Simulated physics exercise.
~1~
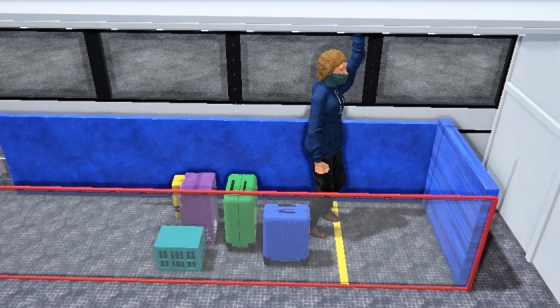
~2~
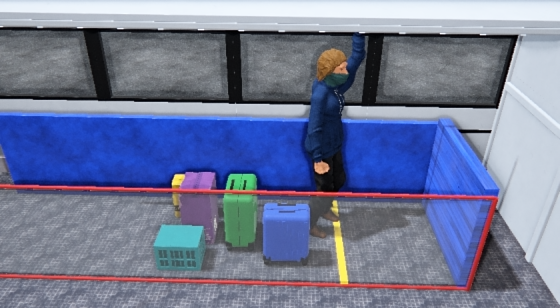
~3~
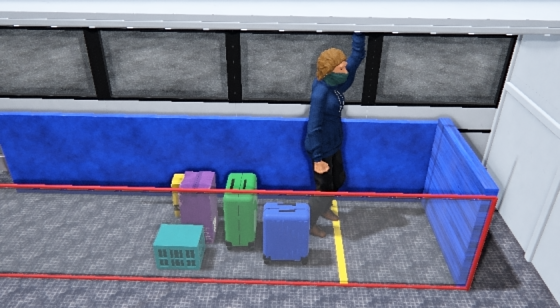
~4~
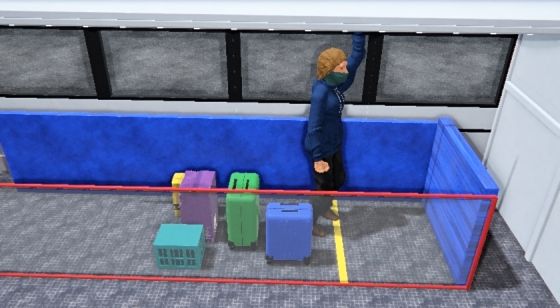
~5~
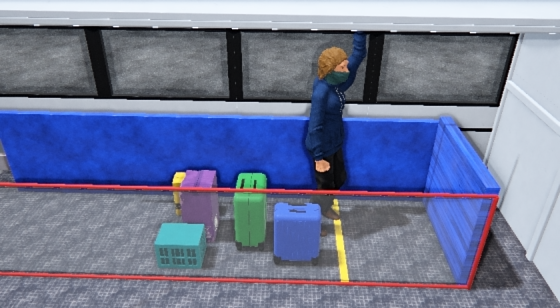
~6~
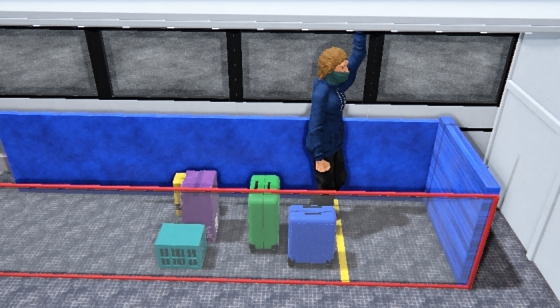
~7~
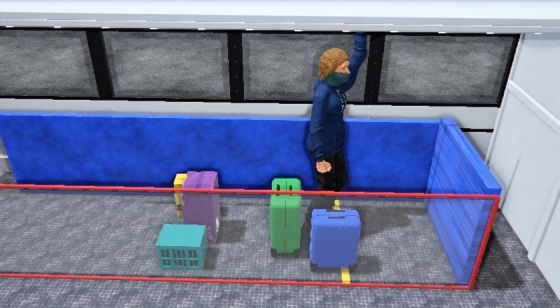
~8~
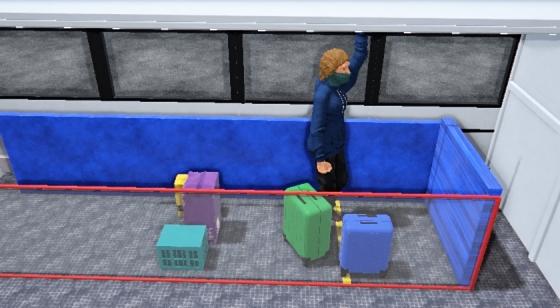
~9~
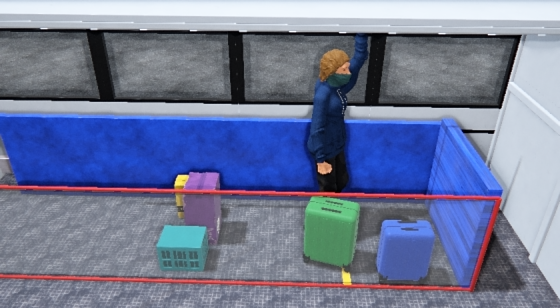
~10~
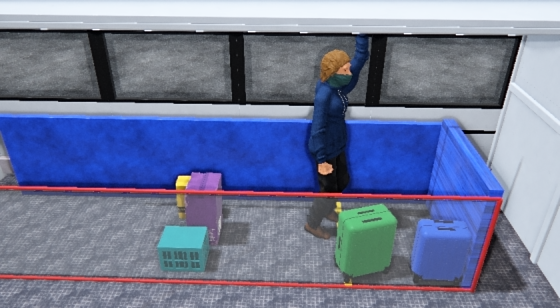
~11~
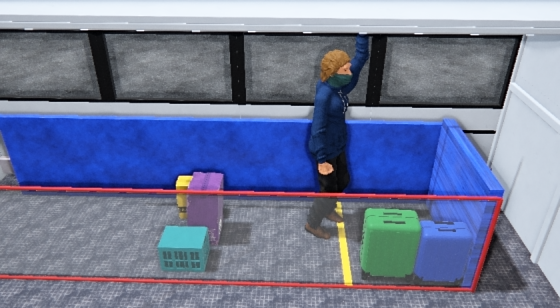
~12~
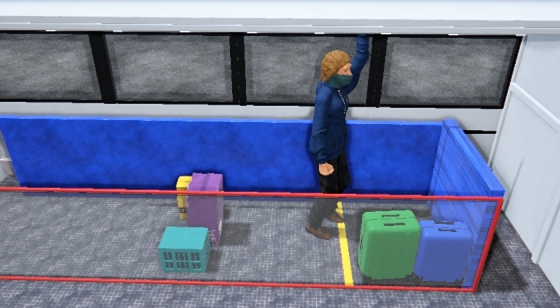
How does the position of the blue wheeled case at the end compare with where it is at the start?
At the start the blue case stands to the left of the yellow line. By the end it is to the right of the line, near the right end of the bay.
A blue wheeled case and a green one roll right across the yellow line and stop.
